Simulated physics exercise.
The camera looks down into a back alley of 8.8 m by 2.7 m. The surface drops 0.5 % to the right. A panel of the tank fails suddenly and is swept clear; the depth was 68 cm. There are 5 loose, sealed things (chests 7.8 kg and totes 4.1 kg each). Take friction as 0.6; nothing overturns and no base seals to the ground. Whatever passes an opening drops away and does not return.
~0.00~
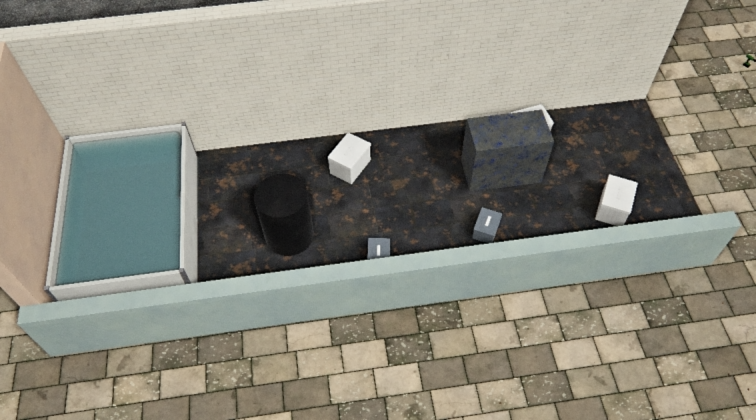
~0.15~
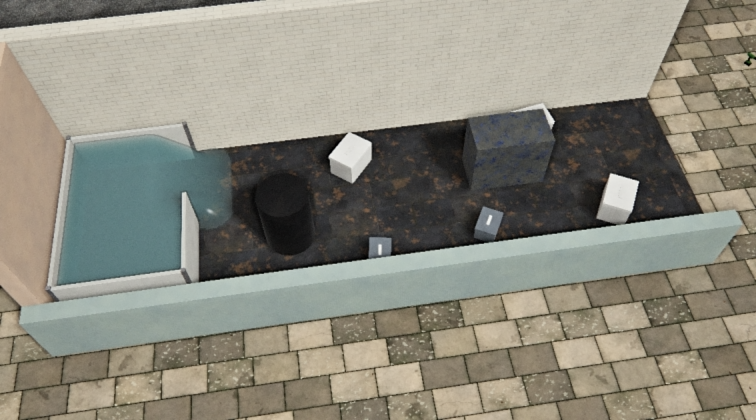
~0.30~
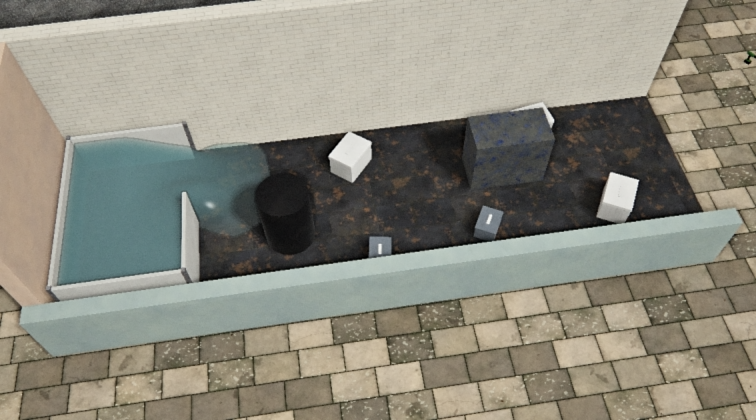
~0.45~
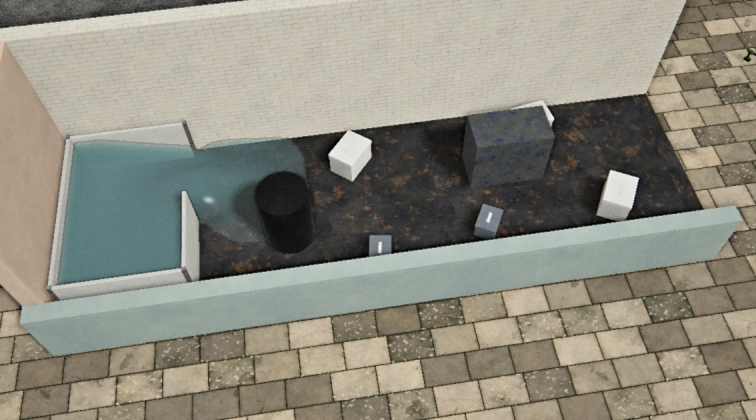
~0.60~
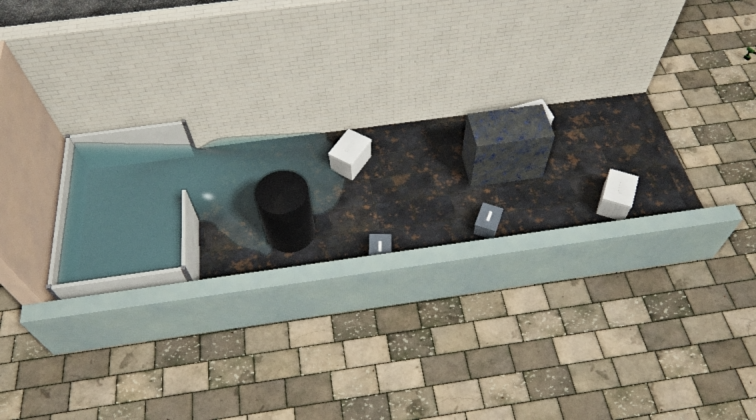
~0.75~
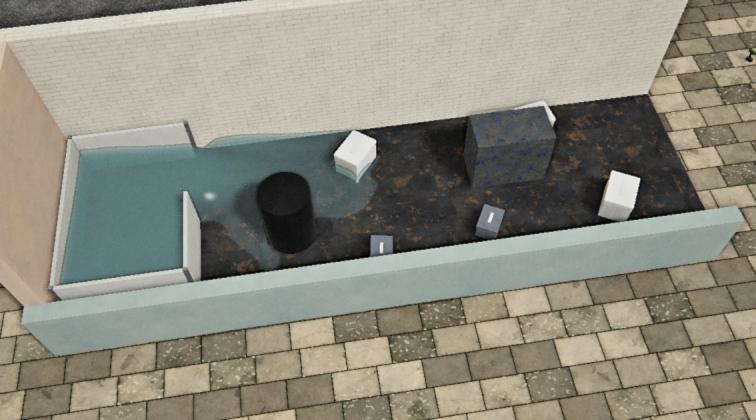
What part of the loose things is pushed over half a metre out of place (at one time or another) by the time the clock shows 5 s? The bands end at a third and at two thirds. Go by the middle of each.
It is at least two thirds.
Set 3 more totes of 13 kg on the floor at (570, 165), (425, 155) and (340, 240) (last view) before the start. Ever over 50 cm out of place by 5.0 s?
In turn: Less, more, under.
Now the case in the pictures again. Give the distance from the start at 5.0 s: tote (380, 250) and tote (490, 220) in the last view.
In that order: 20 cm, gone out.
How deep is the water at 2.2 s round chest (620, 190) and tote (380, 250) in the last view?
Roughly 1 and 2 cm.
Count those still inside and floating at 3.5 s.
I count 3.
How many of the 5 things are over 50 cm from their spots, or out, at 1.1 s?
1 of them.
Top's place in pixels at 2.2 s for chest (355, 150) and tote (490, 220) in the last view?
Around (452, 134) and (534, 238).
After 1.1 s 1 of 5 are over 50 cm from their spots; 0 afloat.
After 2.2 s 3 of 5 are over 50 cm from their spots; 1 afloat.
After 3.5 s 4 of 5 are over 50 cm from their spots; 3 afloat.
After 5.0 s 4 of 5 are over 50 cm from their spots, and 4 have been at some point; 1 afloat.
